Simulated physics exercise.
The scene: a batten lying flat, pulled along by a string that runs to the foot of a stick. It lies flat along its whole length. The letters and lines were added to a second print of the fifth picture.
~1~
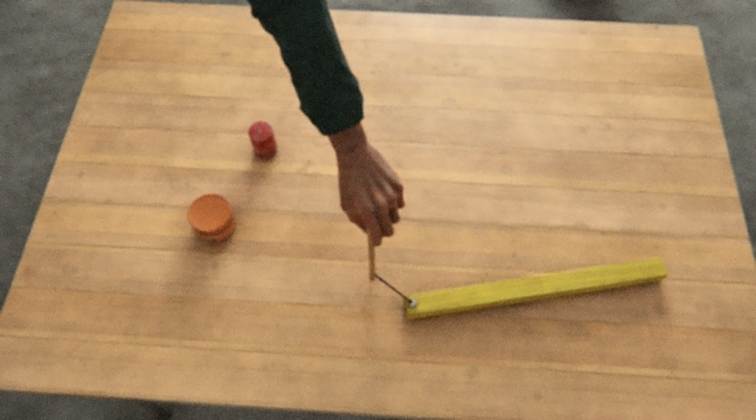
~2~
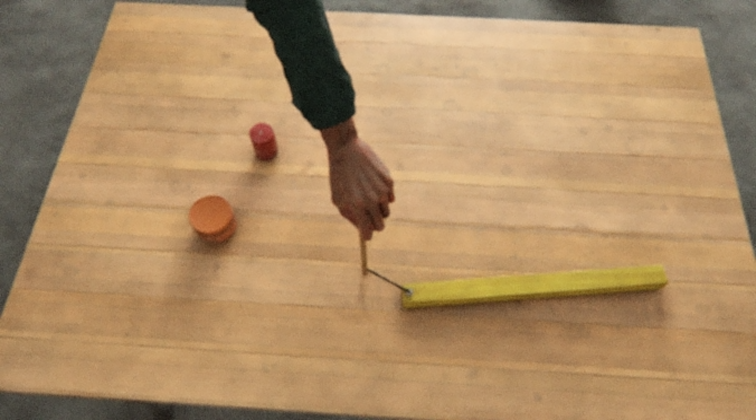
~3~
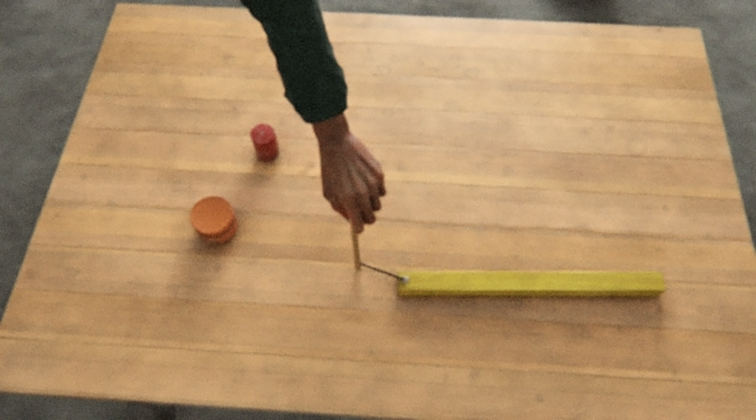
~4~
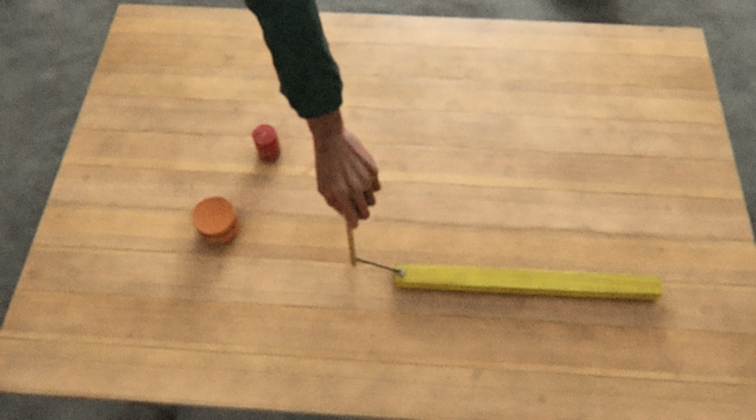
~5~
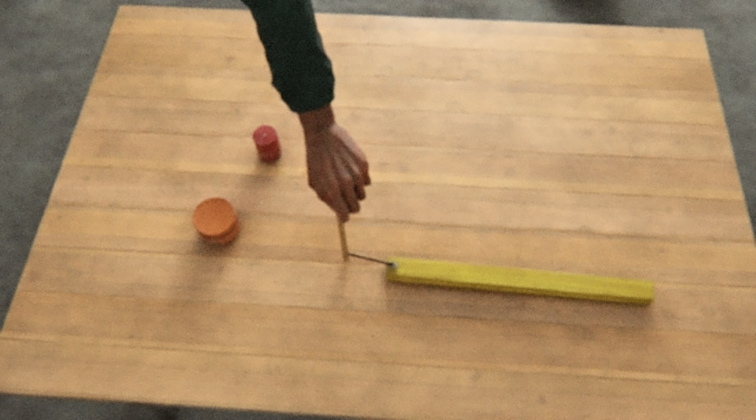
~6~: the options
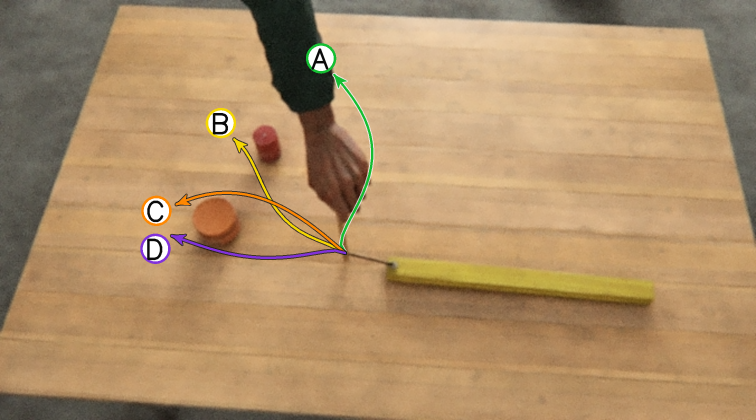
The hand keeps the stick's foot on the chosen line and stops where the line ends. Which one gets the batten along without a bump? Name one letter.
Only A misses them all.
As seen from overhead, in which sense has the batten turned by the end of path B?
Clockwise.
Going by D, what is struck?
It meets the orange tub.
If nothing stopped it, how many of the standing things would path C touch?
It touches one.
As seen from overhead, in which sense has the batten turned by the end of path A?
On that path, clockwise.
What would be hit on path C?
It is the orange tub.
On the marked copy, A from (345, 253) via (372, 151) to (334, 75); B from (345, 253) via (273, 205) to (234, 139); C from (345, 253) via (265, 200) to (176, 204); D from (345, 253) via (250, 257) to (172, 236).
Taking A. A third of the way, foot of the stick (367, 183), middle of the batten (504, 263).
Two thirds of the way, foot of the stick (364, 117), middle of the batten (473, 219).
When it is over, foot of the stick (332, 73), middle of the batten (427, 171); nothing has been touched.
As for the rest, B meets the red candle; C meets the orange tub; D meets the orange tub.
